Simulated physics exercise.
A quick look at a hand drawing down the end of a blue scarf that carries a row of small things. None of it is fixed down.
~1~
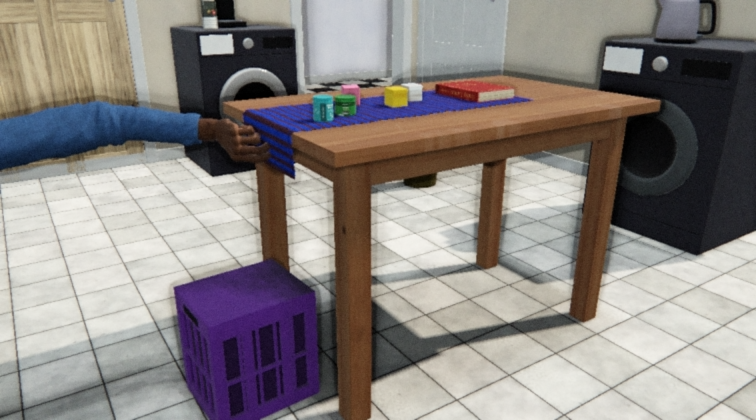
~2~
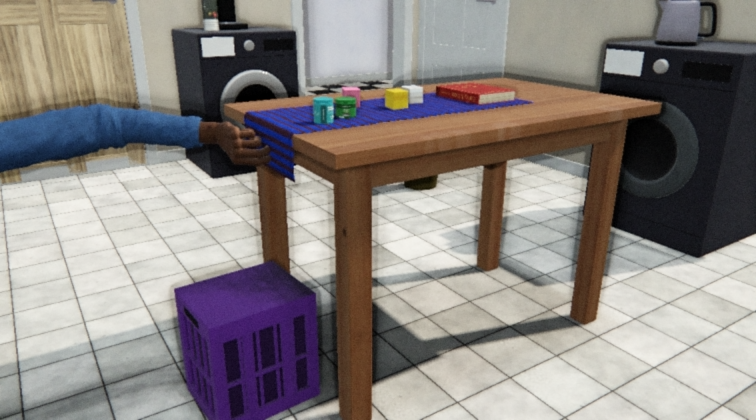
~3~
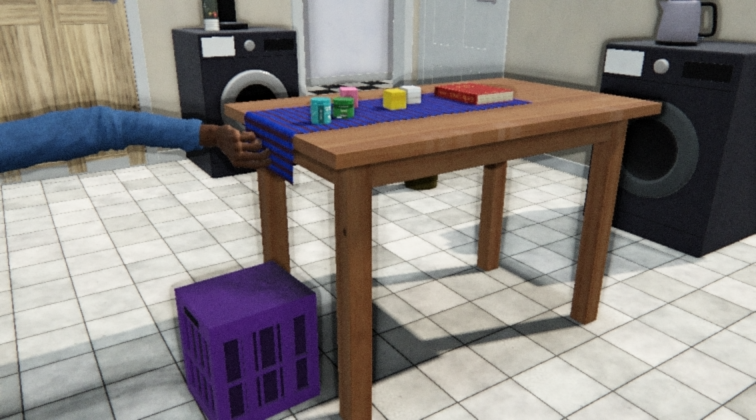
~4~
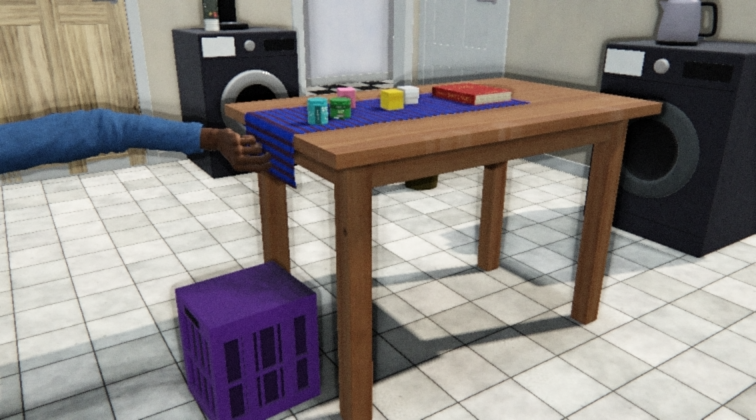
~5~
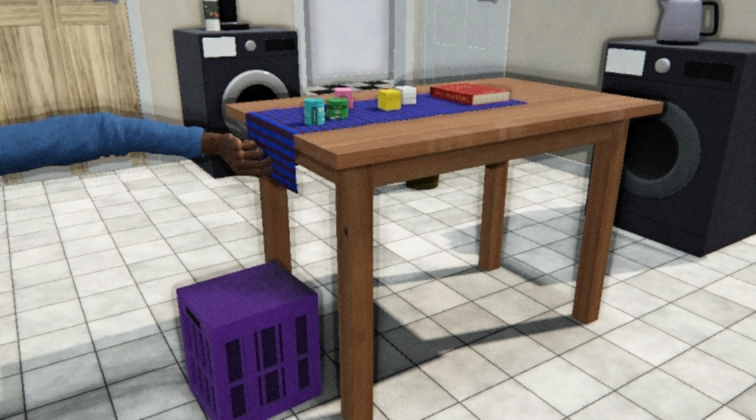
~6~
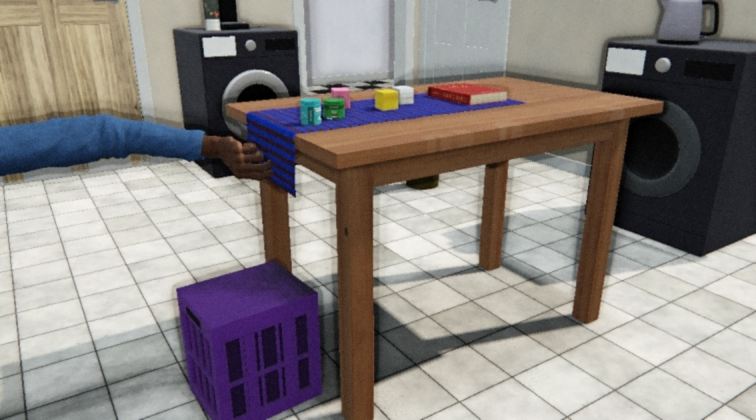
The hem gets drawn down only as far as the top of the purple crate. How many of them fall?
Three end up below.
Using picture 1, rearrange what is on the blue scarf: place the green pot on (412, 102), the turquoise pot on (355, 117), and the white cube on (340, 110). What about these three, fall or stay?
Green pot - stays aboard, turquoise pot - leaves the top, white cube - leaves the top.
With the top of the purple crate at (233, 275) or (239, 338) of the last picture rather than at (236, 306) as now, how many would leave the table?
2 and 4.
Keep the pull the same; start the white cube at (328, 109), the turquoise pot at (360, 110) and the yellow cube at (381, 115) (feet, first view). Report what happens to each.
Here's the result: The white cube leaves the top, the turquoise pot leaves the top and the yellow cube leaves the top.
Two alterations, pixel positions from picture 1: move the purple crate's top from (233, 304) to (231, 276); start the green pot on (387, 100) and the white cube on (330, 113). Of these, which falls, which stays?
The green pot stays on; the white cube comes down.
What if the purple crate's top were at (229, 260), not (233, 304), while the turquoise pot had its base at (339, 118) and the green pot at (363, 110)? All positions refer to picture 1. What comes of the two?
The turquoise pot falls; the green pot stays on.
Early on, hem near (273, 215); turquoise pot gone.
Midway, hem near (274, 263); turquoise pot and green pot gone.
Near the end, hem on the crate; turquoise pot, green pot and pink cube gone.
Finally, hem on the crate; turquoise pot, green pot and pink cube gone. The answer is three.
